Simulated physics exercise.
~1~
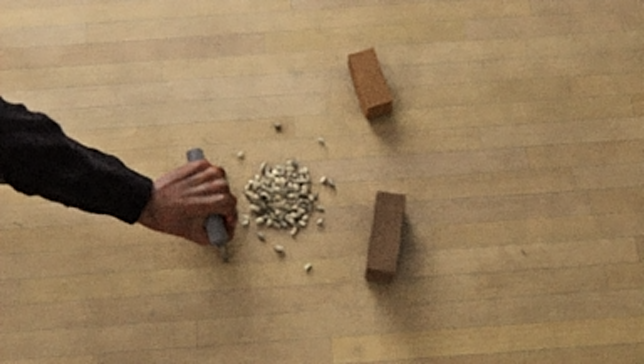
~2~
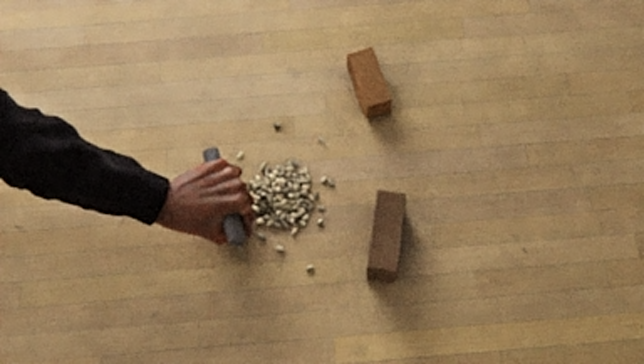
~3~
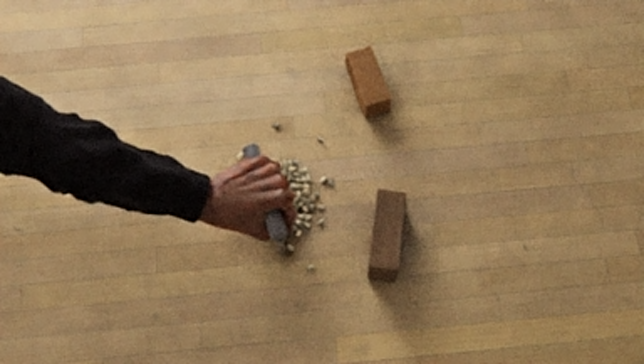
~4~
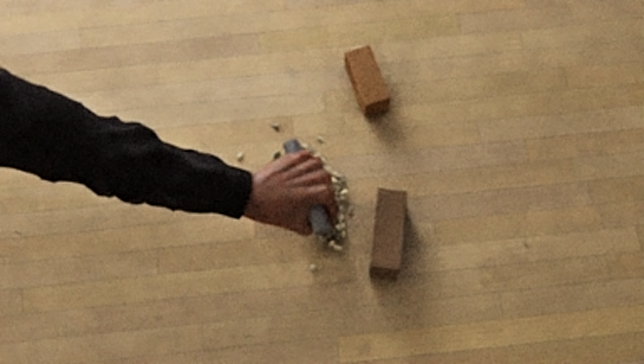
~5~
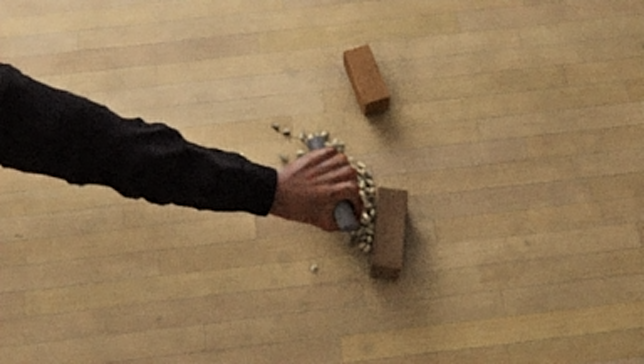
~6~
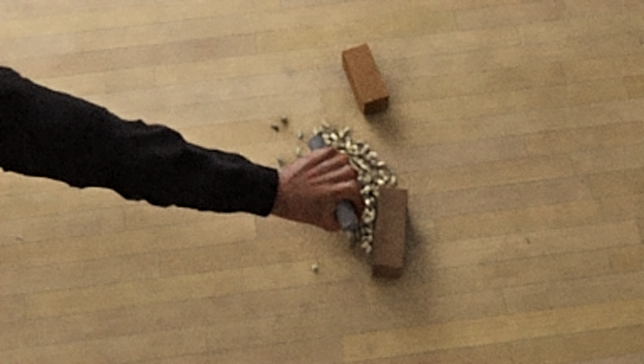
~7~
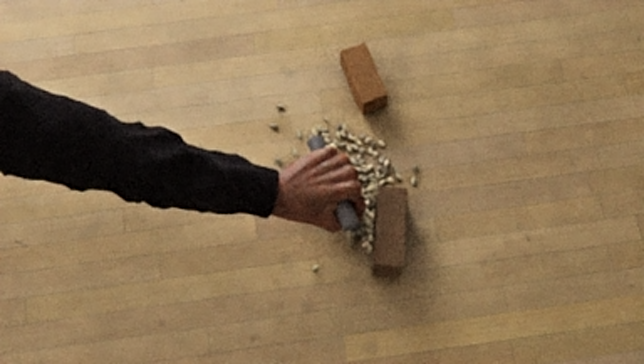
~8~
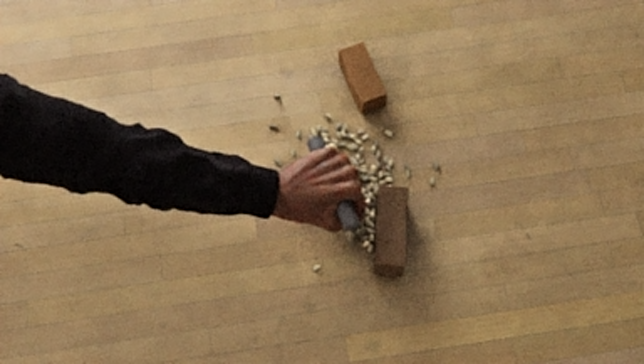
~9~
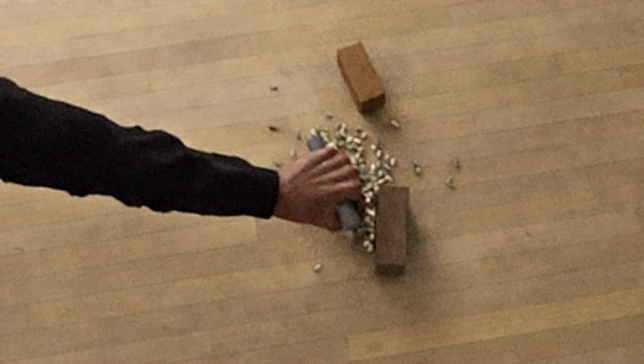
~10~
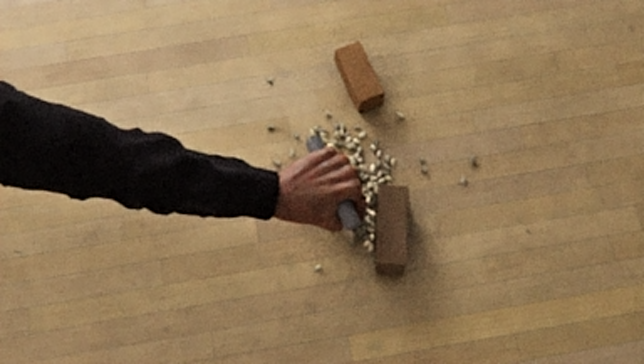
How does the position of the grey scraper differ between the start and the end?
At the start the scraper is to the left of the bean pile, well away from the blocks. By the end it has moved to the right and slightly up, and rests just left of the lower block.
On a pale wooden floor, a dark-sleeved arm reaches in from the left, holding a grey scraper beside a loose pile of whitish beans, with two brown blocks standing apart to the right. The hand pushes the scraper rightward into the pile, bunching the beans along its front. They press up against the lower block, and the hand stops just short of it. Beans then spread upward toward the gap, and a few slide through to the right. At the end most remain crowded between the scraper and the blocks, with a few strays beyond.
